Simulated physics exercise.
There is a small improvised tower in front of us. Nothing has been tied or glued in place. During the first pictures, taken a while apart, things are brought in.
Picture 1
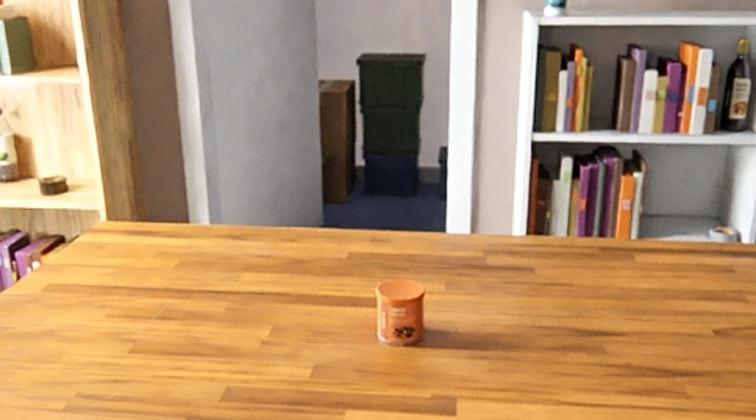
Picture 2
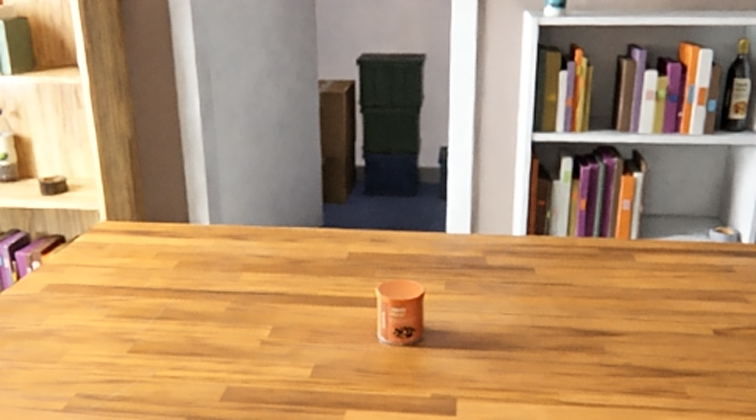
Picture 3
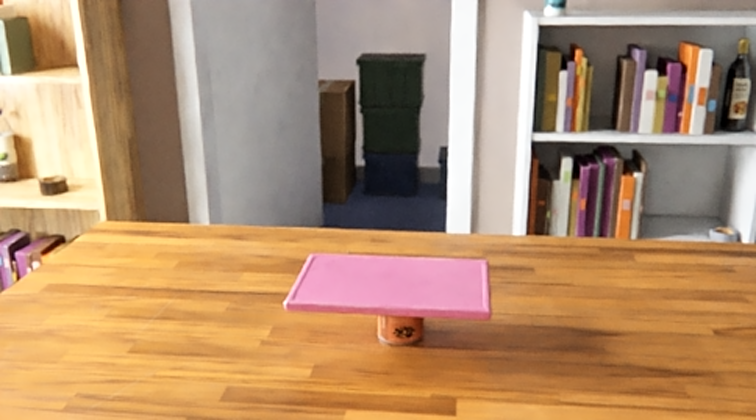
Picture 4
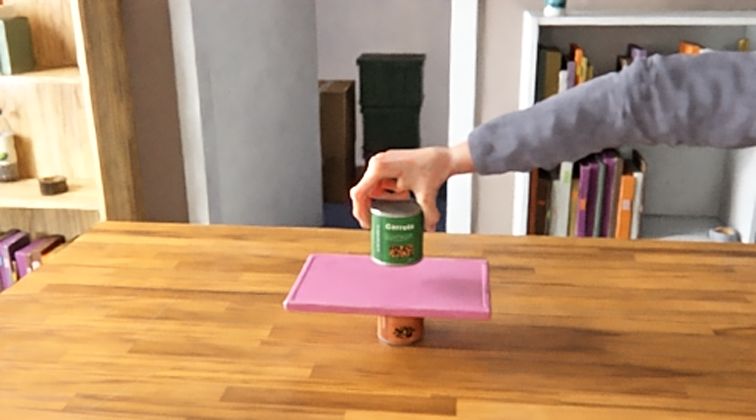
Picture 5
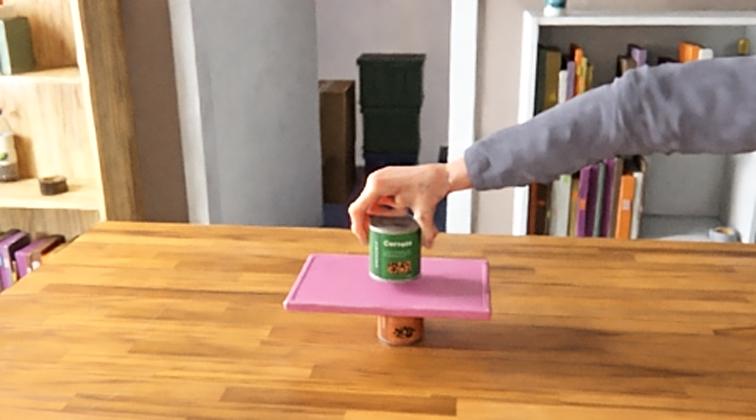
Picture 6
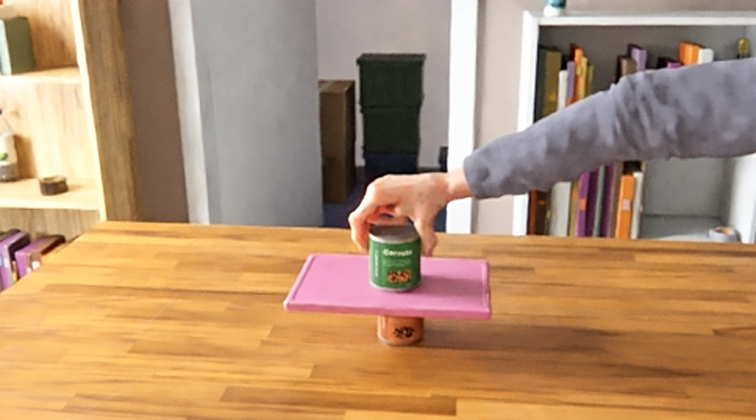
A pink lid appearing on an orange tin on a wooden table, then a hand lowering a green tin onto it.
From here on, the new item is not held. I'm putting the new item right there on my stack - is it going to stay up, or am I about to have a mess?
My guess is it stays in place.
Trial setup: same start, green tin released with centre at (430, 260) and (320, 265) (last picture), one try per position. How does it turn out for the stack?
Well, the first time the stack stays put, and the second time it comes down.
Then, 0.60 s on from there, no change.
Then, 1.30 s on from there, green tin resting near (396, 257).
In the end, all 3 unmoved. At the end, from the last picture's camera, green tin near (396, 257). The stack stays up.
